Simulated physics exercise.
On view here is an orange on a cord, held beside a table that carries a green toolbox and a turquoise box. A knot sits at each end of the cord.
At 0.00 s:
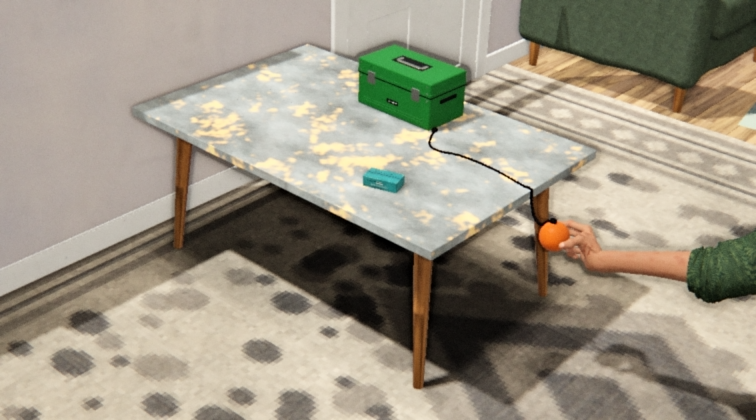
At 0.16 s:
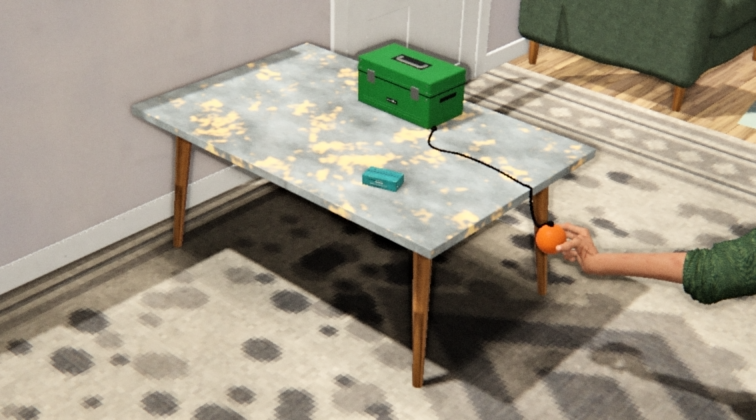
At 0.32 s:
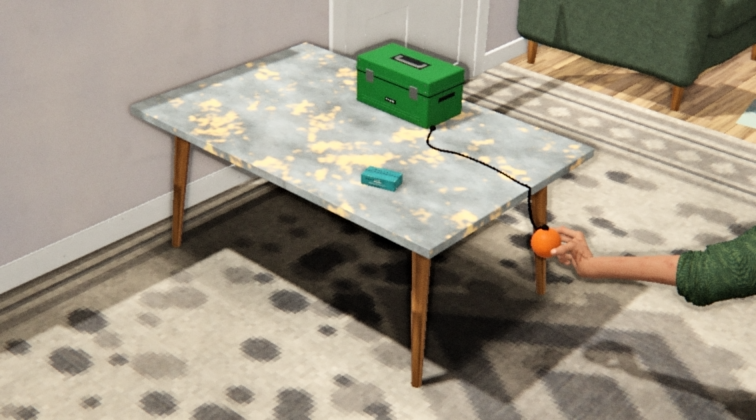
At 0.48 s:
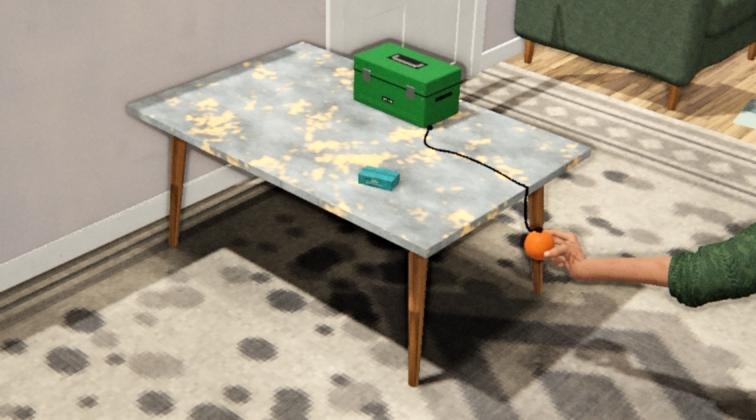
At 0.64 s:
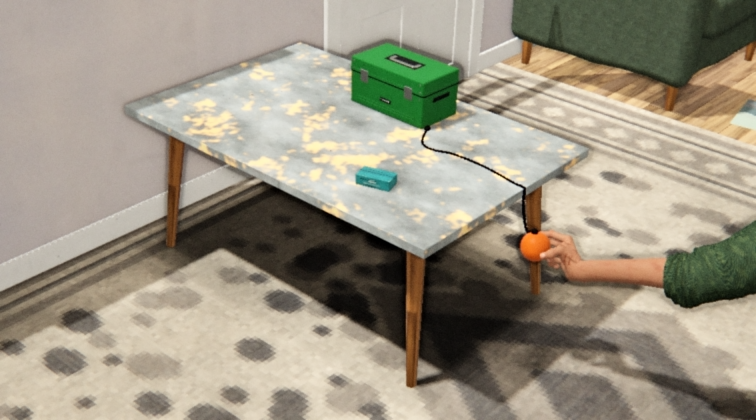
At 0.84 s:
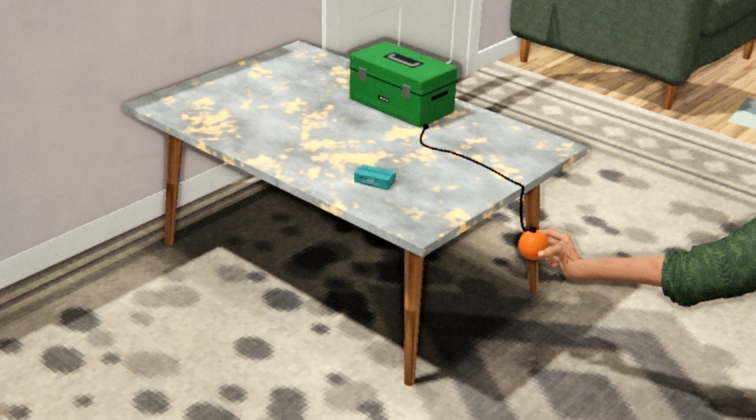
At first, a hand at the right holds an orange on a black cord beside a marbled table, where the cord runs to a green toolbox near a small turquoise box. The hand then moves the orange slightly left and down, while the whole view drifts a little and both boxes keep their places on the tabletop.
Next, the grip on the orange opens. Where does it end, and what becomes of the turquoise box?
Well, the orange stays aloft; as for the turquoise box, it holds its position.
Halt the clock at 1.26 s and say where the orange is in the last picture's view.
It is somewhere near (496, 254).
After 1.26 s, orange off the ground near (496, 254); toolbox in place; box in place.
After 1.92 s, orange off the ground near (549, 271); toolbox in place; box in place.
After 2.80 s, orange off the ground near (552, 273); toolbox in place; box in place.
In the end, orange off the ground near (517, 255); toolbox in place; box in place. The orange ends up dangling and the turquoise box keeps its place.
